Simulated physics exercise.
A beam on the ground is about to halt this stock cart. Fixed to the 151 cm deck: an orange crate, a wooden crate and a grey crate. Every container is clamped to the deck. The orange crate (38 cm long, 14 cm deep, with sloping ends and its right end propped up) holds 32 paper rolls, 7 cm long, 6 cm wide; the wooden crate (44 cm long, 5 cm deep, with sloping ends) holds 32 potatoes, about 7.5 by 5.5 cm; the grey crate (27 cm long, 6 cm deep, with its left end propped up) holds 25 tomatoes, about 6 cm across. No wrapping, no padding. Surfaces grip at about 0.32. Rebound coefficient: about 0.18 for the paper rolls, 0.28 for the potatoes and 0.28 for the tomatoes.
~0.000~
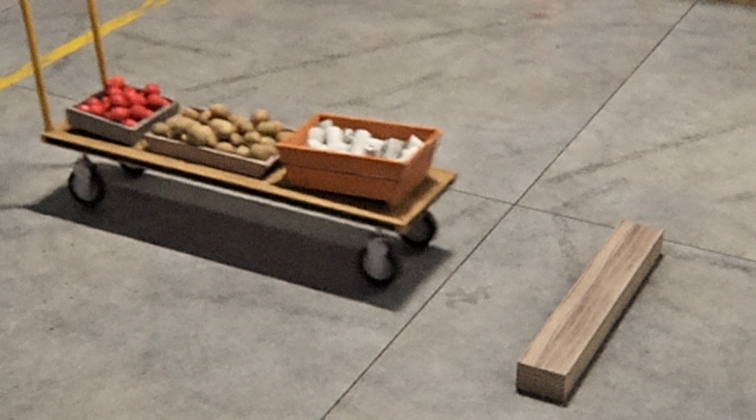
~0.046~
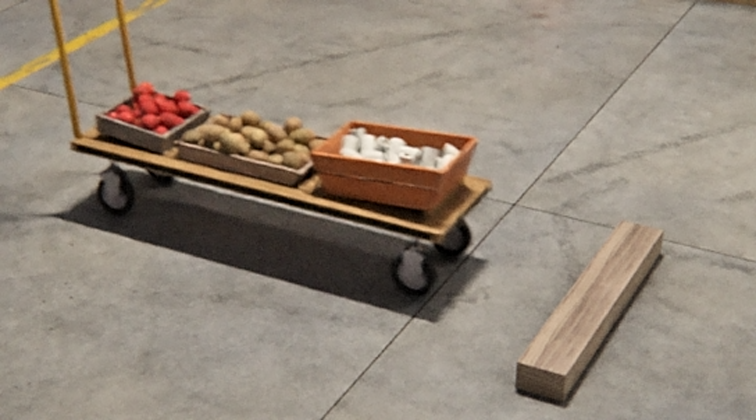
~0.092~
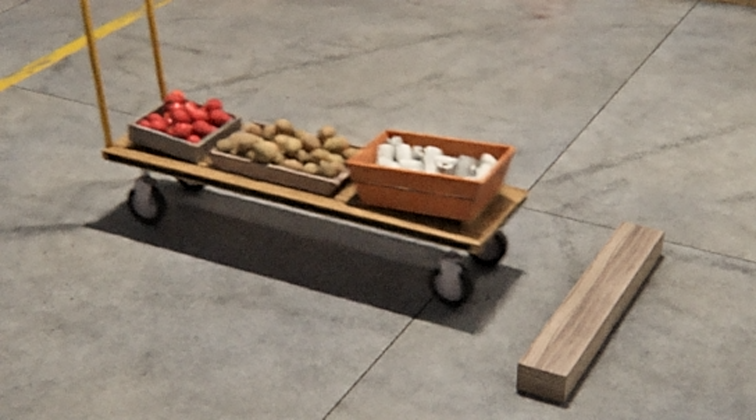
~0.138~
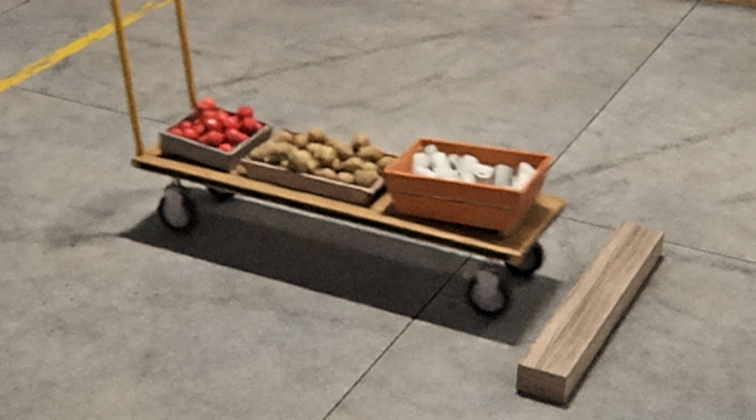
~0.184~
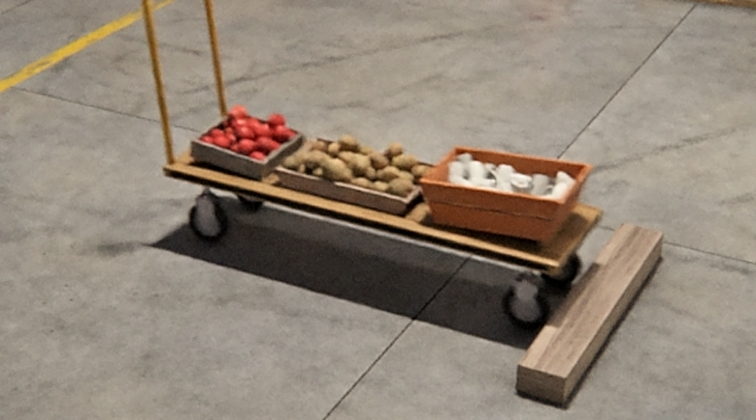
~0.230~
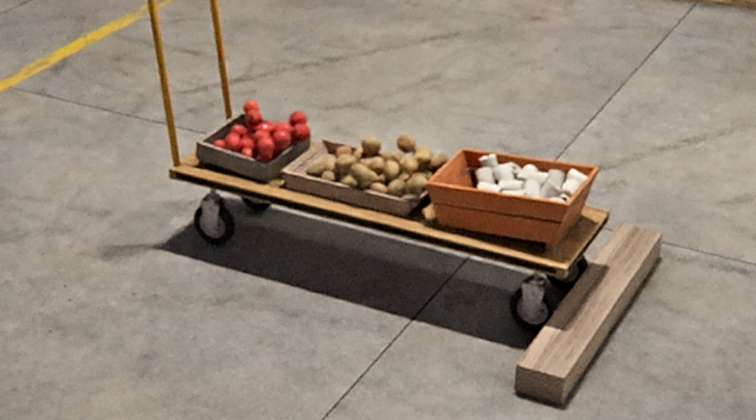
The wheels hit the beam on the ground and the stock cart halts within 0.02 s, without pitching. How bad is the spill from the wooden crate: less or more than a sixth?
Out of the wooden crate go over a sixth of the potatoes.
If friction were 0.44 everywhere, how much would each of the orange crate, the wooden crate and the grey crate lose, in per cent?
Then orange crate 10, wooden crate 40, grey crate 50 per cent.
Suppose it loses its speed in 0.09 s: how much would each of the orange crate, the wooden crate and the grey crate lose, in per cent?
In that case orange crate 0, wooden crate 30, grey crate 40 per cent.
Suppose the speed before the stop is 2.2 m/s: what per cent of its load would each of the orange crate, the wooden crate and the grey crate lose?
Then orange crate 0, wooden crate 30, grey crate 40 per cent.
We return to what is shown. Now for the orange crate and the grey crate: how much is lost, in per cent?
About: Orange crate 5, grey crate 40 per cent.
After 0.28 s, orange crate 32 in, 0 out, wooden crate 31 in, 1 out and grey crate 20 in, 5 out.
After 0.40 s, orange crate 32 in, 0 out, wooden crate 24 in, 8 out and grey crate 17 in, 8 out.
After 0.63 s, orange crate 32 in, 0 out, wooden crate 21 in, 11 out and grey crate 16 in, 9 out.
Outcome (at 1.14 s), orange crate 31 in, 1 out, wooden crate 20 in, 12 out and grey crate 15 in, 10 out. Asked share, 12 of 32, 38 per cent.
